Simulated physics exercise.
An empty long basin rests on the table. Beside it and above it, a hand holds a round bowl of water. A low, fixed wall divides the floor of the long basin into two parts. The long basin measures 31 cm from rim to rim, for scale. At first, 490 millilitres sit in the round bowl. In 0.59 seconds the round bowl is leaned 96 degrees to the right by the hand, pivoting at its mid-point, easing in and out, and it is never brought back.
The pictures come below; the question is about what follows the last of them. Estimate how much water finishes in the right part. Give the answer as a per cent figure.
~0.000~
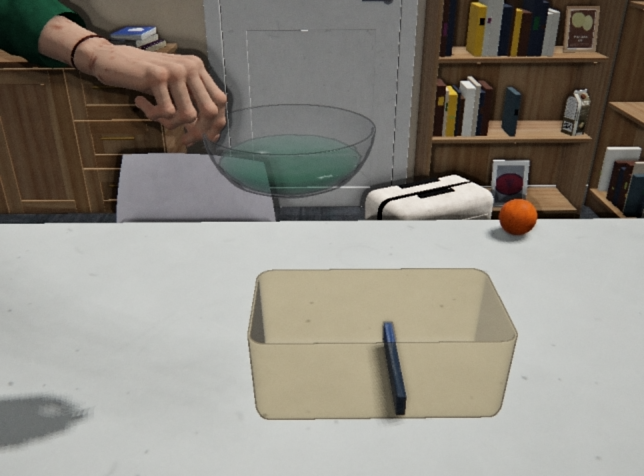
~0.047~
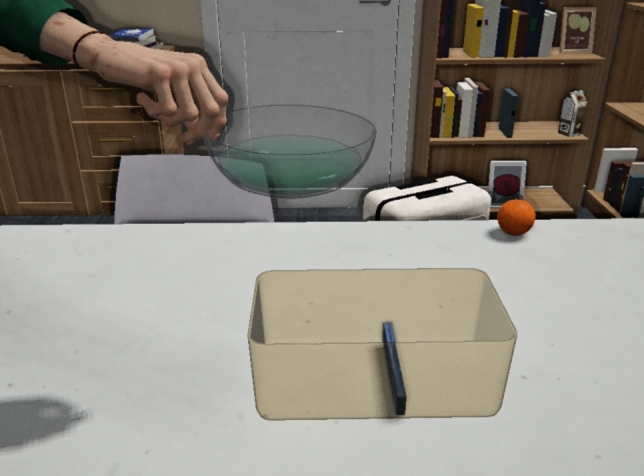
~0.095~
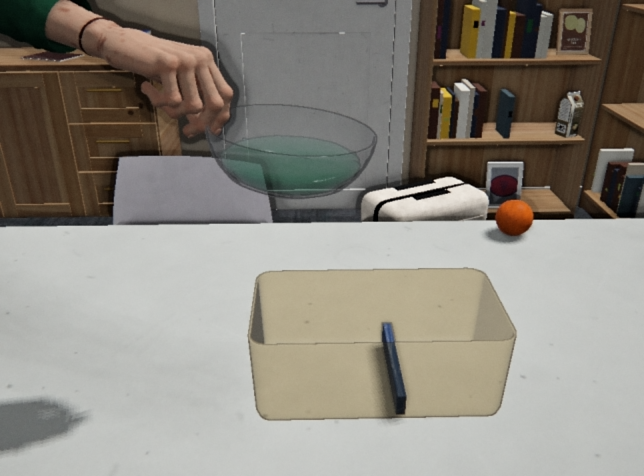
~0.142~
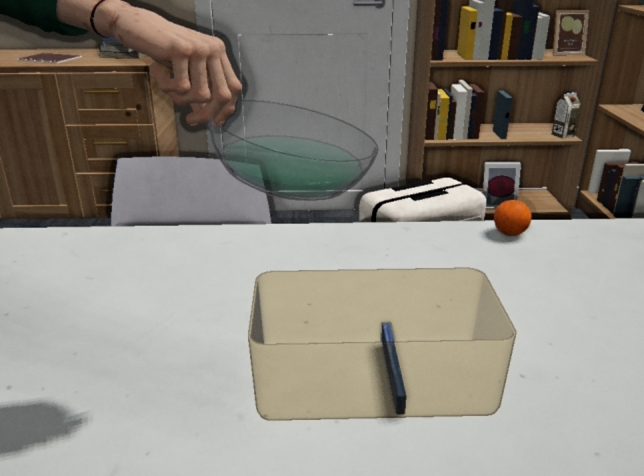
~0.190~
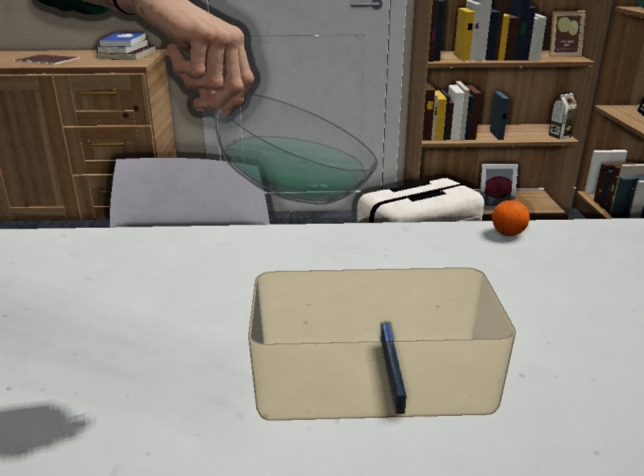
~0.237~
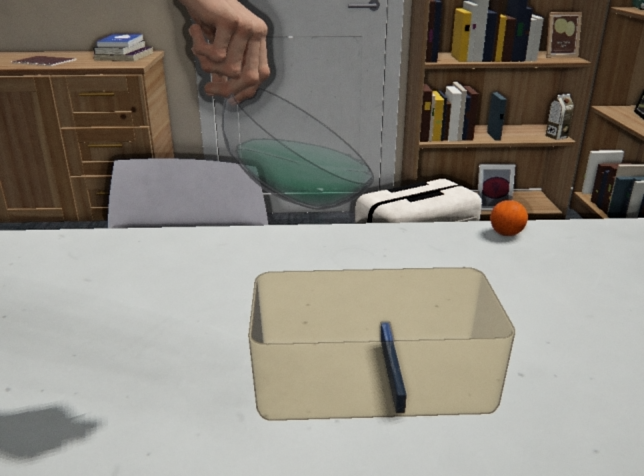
I would say 55 per cent.
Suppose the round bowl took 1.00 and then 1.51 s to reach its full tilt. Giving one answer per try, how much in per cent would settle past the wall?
Try 1: Approx. 60 %; try 2: Approx. 65 %.
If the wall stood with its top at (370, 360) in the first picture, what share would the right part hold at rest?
With the wall placed like that, close to 70 per cent.
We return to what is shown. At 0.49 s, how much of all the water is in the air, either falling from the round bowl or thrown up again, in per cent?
Around 70 in a hundred.
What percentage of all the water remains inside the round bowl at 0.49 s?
About 6 per cent.
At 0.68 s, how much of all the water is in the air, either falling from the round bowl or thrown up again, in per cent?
In-air share: About 7 %.
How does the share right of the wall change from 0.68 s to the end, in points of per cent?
A loss, roughly 8.
After 0.49 s the tilt is 90° and 6 per cent is still to pour, 1 is left of the wall and 23 right of it.
After 0.68 s the tilt is 96° and 0 per cent is still to pour, 30 is left of the wall and 63 right of it.
After 0.88 s the tilt is 96° and 0 per cent is still to pour, 39 is left of the wall and 56 right of it.
After 1.09 s the tilt is 96° and 0 per cent is still to pour, 41 is left of the wall and 55 right of it.
In the end 41 per cent lies left of the wall, 55 right of it and 3 outside.
